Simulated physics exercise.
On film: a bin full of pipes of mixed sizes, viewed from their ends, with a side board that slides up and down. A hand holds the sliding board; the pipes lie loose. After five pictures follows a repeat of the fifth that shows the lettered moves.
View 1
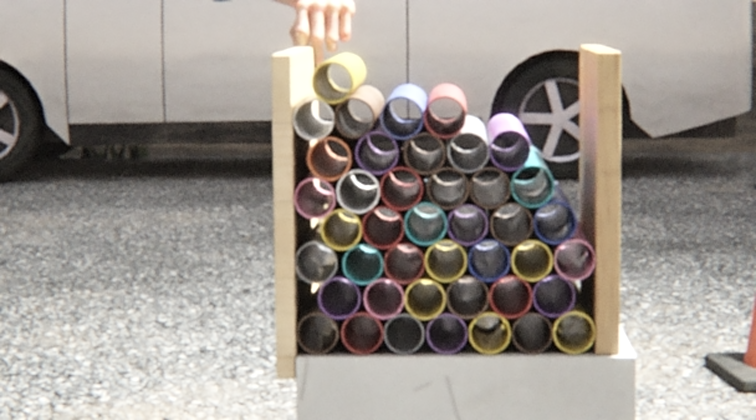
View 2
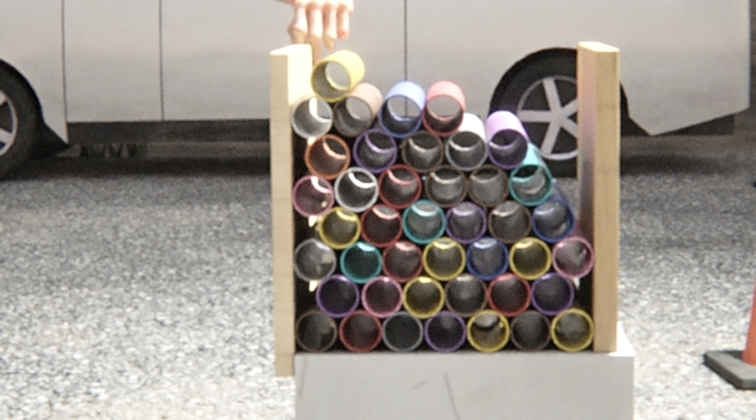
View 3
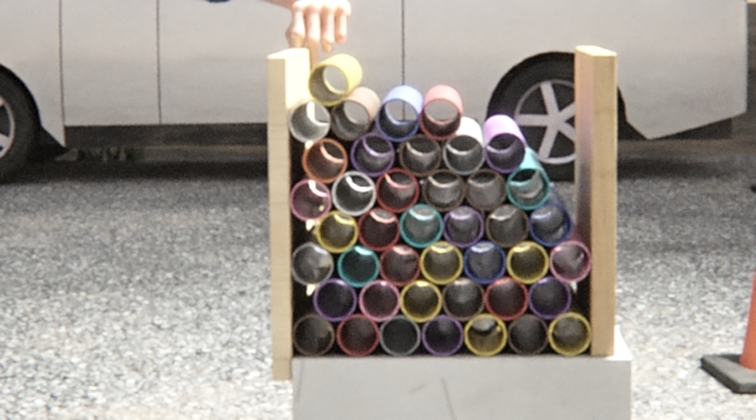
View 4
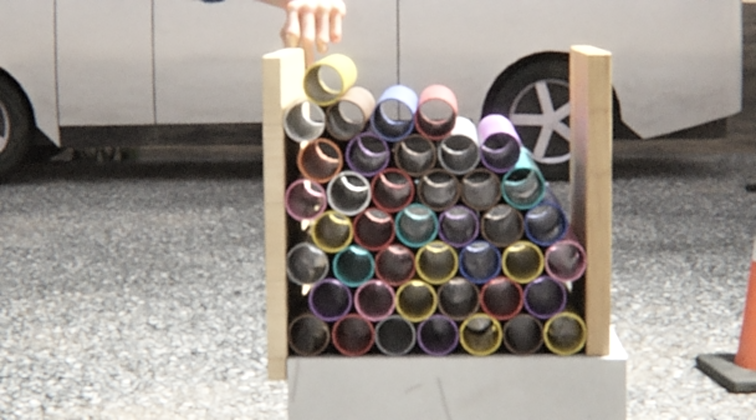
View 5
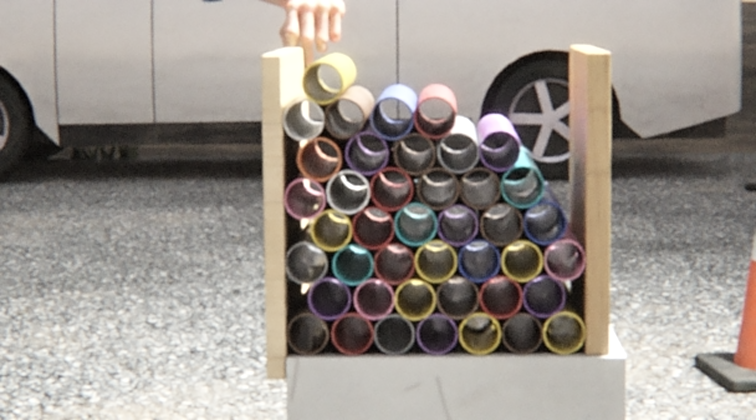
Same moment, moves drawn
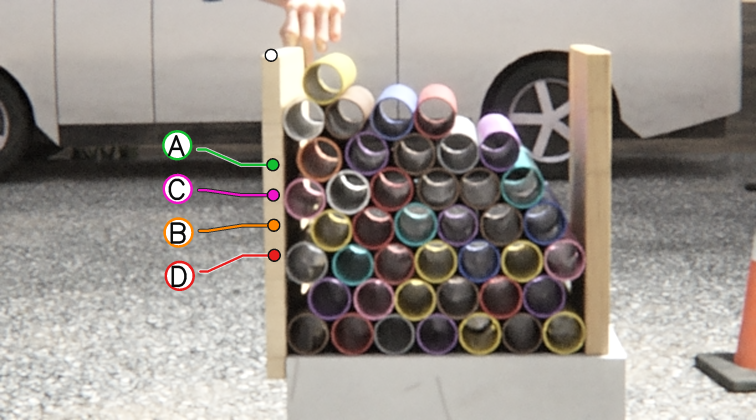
A hand rests at the top of the left wooden board of an open-fronted bin, seen straight on outdoors, with a white vehicle and grey gravel behind. Short pipes rimmed in yellow, purple, red, blue, teal and grey lie stacked end-on between two upright boards above a pale block, an orange cone at right. The view shifts very slightly, while hand, boards and pipes show no clear movement.
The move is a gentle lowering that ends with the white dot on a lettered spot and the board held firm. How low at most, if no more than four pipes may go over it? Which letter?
Slide it to B.
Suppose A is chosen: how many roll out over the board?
It comes to two.
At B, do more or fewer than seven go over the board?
It loses fewer than seven.
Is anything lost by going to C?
Yes.
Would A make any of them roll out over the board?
Yes, at A.
On the marked copy, A at (272, 164); B at (273, 226); C at (273, 195); D at (274, 255); the white dot at (271, 55).
Taking B. A third of the way, top of the board (283, 130).
Two thirds of the way, top of the board (284, 216).
When it is over, top of the board (284, 225), two out over the board.
As for the rest, A two out over the board; C two out over the board; D five out over the board.
